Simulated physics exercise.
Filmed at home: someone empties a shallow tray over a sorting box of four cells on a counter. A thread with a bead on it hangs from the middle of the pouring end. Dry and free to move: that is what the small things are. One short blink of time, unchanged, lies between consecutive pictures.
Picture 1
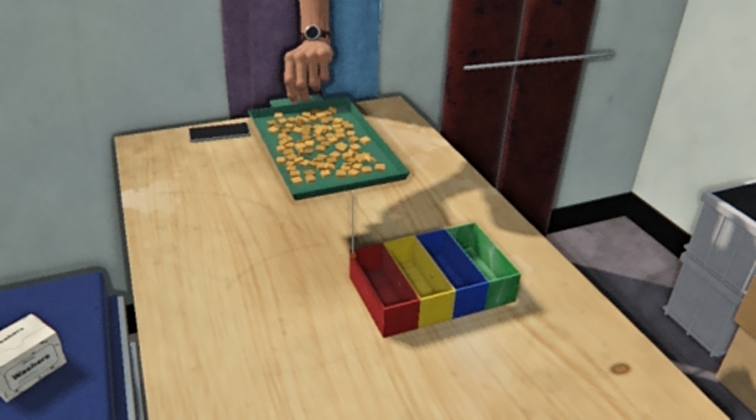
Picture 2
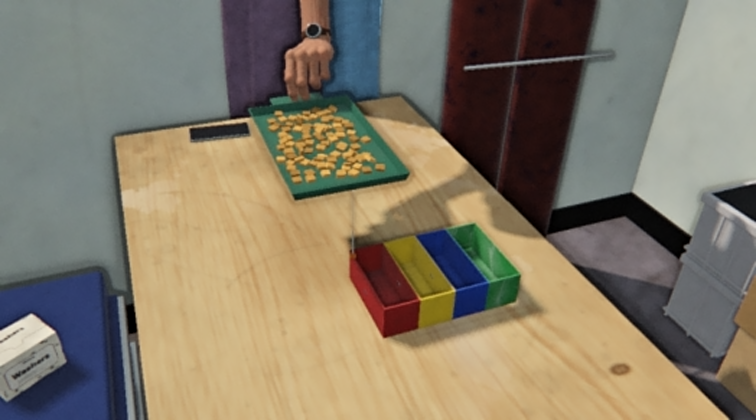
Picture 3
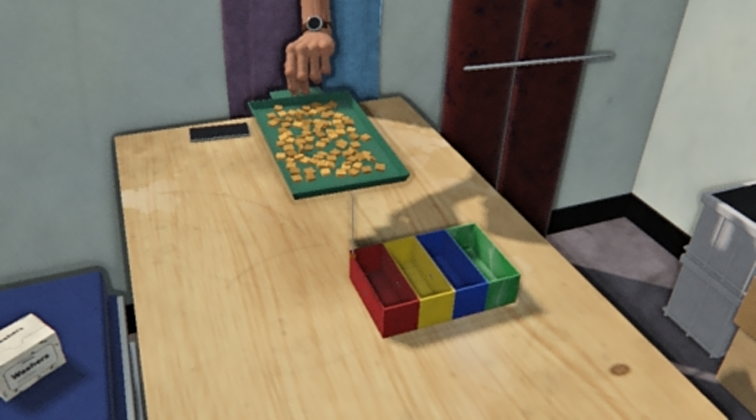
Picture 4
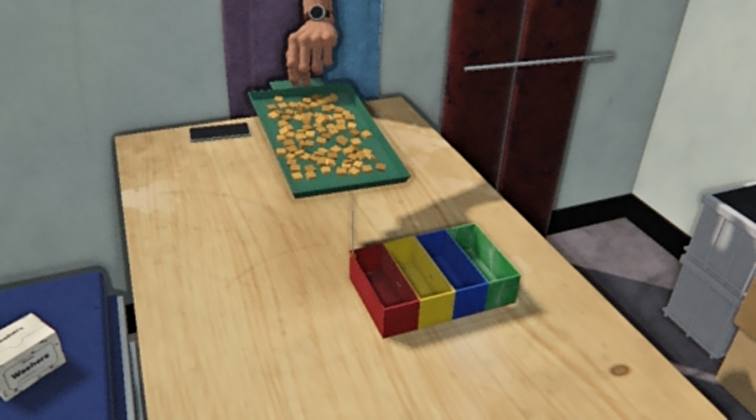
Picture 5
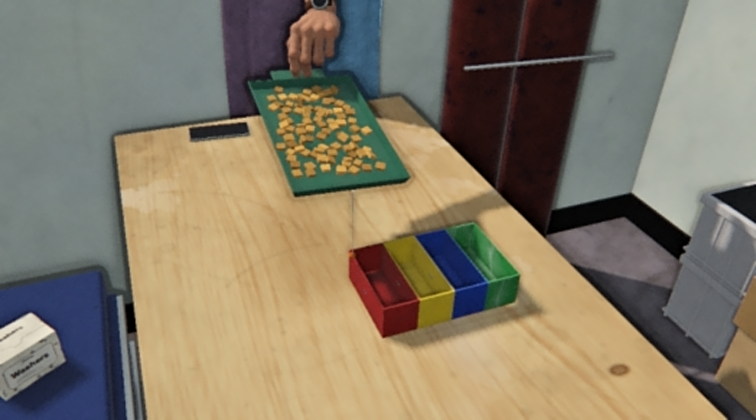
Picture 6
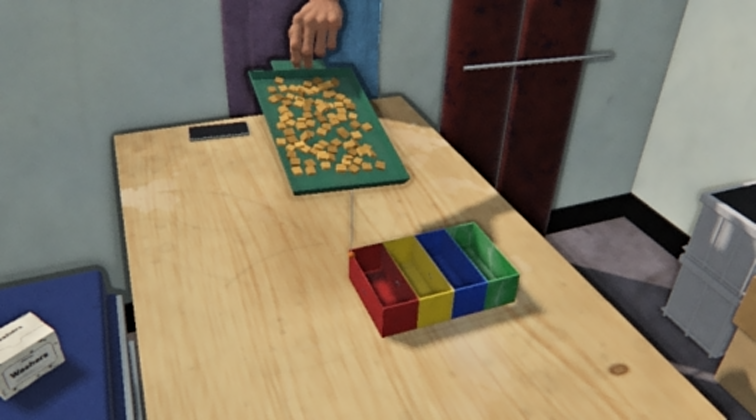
A hand with a watch on its wrist gripped the far end of a green tray of cereal squares and slowly raised that end, while the red, yellow, blue and green box stayed still on the table.
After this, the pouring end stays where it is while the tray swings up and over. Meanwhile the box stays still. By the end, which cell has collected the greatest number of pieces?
The yellow cell has collected the most.
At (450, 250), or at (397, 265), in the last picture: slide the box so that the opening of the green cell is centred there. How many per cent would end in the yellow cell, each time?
Trial 1 about 40 %, trial 2 about 0 %.
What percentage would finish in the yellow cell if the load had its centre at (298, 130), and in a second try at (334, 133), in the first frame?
70 and 60 per cent.
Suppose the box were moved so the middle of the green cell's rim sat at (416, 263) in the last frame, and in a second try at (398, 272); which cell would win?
That green cell, then the cell in green.
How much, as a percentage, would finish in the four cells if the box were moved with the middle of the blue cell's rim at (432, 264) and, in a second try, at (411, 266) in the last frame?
In order: 100 percent, then 100 percent.
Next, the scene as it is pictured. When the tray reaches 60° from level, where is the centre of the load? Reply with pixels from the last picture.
Somewhere around pixel (376, 164) in the last picture.
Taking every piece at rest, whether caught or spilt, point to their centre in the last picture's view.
Close to (408, 292), more or less.
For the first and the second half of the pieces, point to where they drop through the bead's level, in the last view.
For the early half I get (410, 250), and for the late half (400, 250).
Soon, tray tipped steeply; nearly all on the tray; a small part falling or outside the box.
A while on, tray tipped right over; about a third on the tray; about a quarter in the yellow cell; a small part in the red cell; a stray few in the blue cell; about a third falling or outside the box.
Towards the end, tray tipped past a quarter turn; about two thirds in the yellow cell; about a quarter in the red cell; a stray few in the blue cell; a small part falling or outside the box.
Finally, tray tipped past a quarter turn; about two thirds in the yellow cell; about a quarter in the red cell; a stray few in the blue cell; none in the green cell; a small part outside the box.
